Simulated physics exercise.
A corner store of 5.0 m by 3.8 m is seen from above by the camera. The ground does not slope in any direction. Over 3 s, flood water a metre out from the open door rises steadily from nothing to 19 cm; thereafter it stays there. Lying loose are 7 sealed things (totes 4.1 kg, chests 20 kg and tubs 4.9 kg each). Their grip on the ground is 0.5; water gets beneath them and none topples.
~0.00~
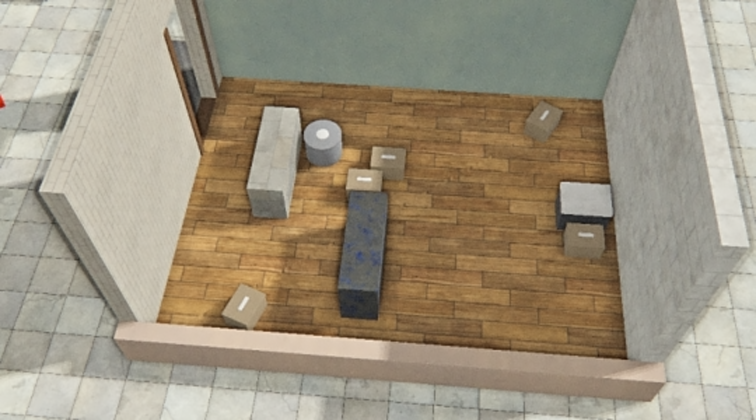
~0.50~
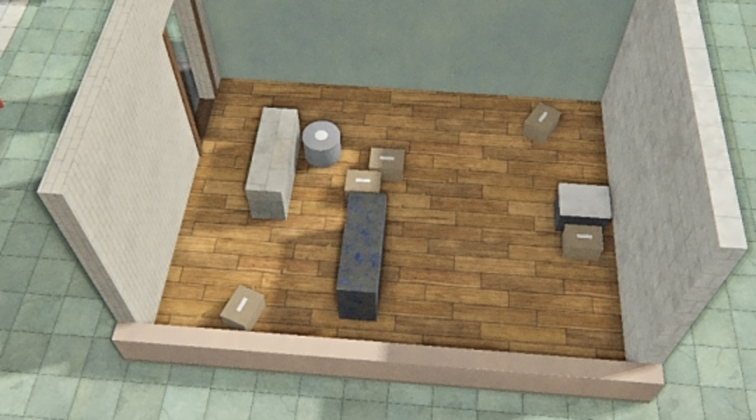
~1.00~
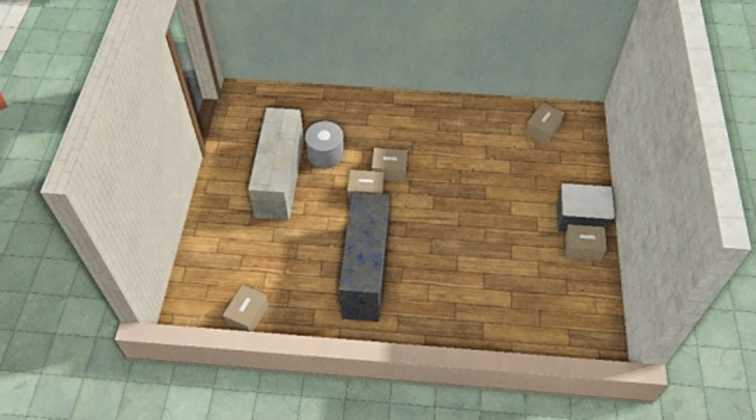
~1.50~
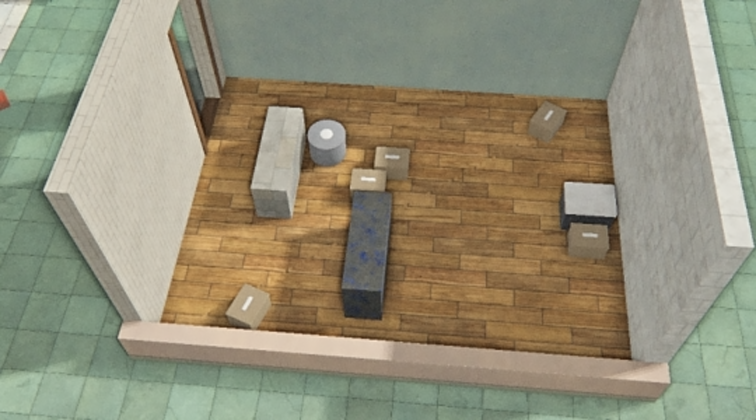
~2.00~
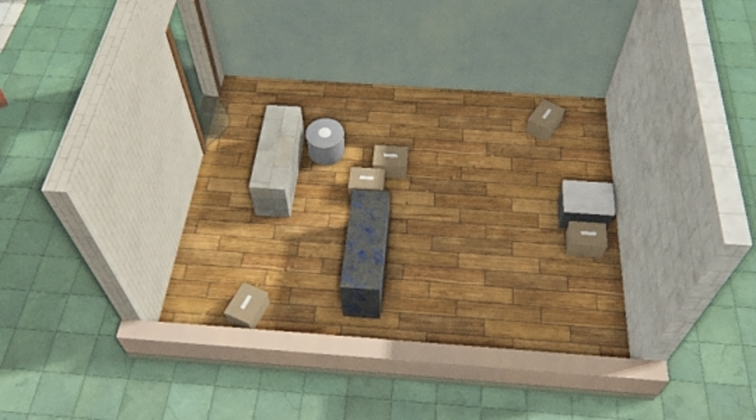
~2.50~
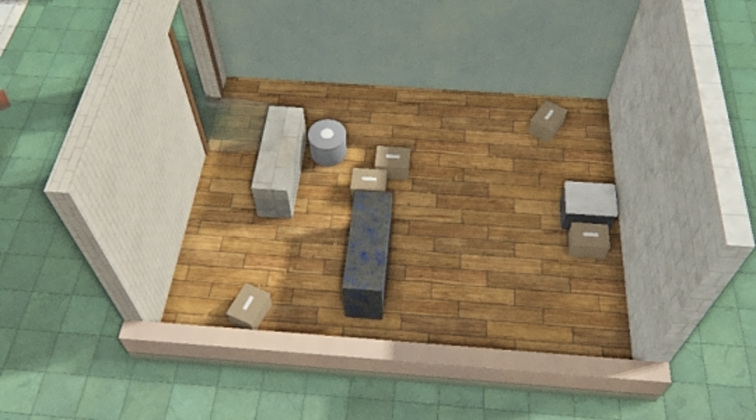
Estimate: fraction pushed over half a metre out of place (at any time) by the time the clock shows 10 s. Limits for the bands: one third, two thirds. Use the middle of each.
It looks set to land in the bottom band, below a third.
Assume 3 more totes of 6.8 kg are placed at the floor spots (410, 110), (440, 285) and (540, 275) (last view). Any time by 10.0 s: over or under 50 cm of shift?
In order: Above the mark, below the mark, below the mark.
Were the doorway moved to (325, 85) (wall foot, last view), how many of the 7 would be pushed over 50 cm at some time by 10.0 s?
In that case the number is 4.
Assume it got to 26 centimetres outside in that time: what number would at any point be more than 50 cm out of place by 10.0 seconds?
Then it comes to 4.
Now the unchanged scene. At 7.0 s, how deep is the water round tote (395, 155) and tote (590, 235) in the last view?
I'd estimate 1 cm for the first and 1 cm for the second.
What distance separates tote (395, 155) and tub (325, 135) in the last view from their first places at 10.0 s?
Shifts: 0 cm / 0 cm.
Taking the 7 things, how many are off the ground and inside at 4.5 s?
At that point I count 0.
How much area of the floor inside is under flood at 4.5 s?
Close to 5.5 m2, I'd say.
After 3.5 s 0 of 7 are over 50 cm from their spots; 0 afloat.
After 4.5 s 0 of 7 are over 50 cm from their spots; 0 afloat.
After 7.0 s 1 of 7 are over 50 cm from their spots; 1 afloat.
After 10.0 s 2 of 7 are over 50 cm from their spots, and 2 have been at some point; 0 afloat.
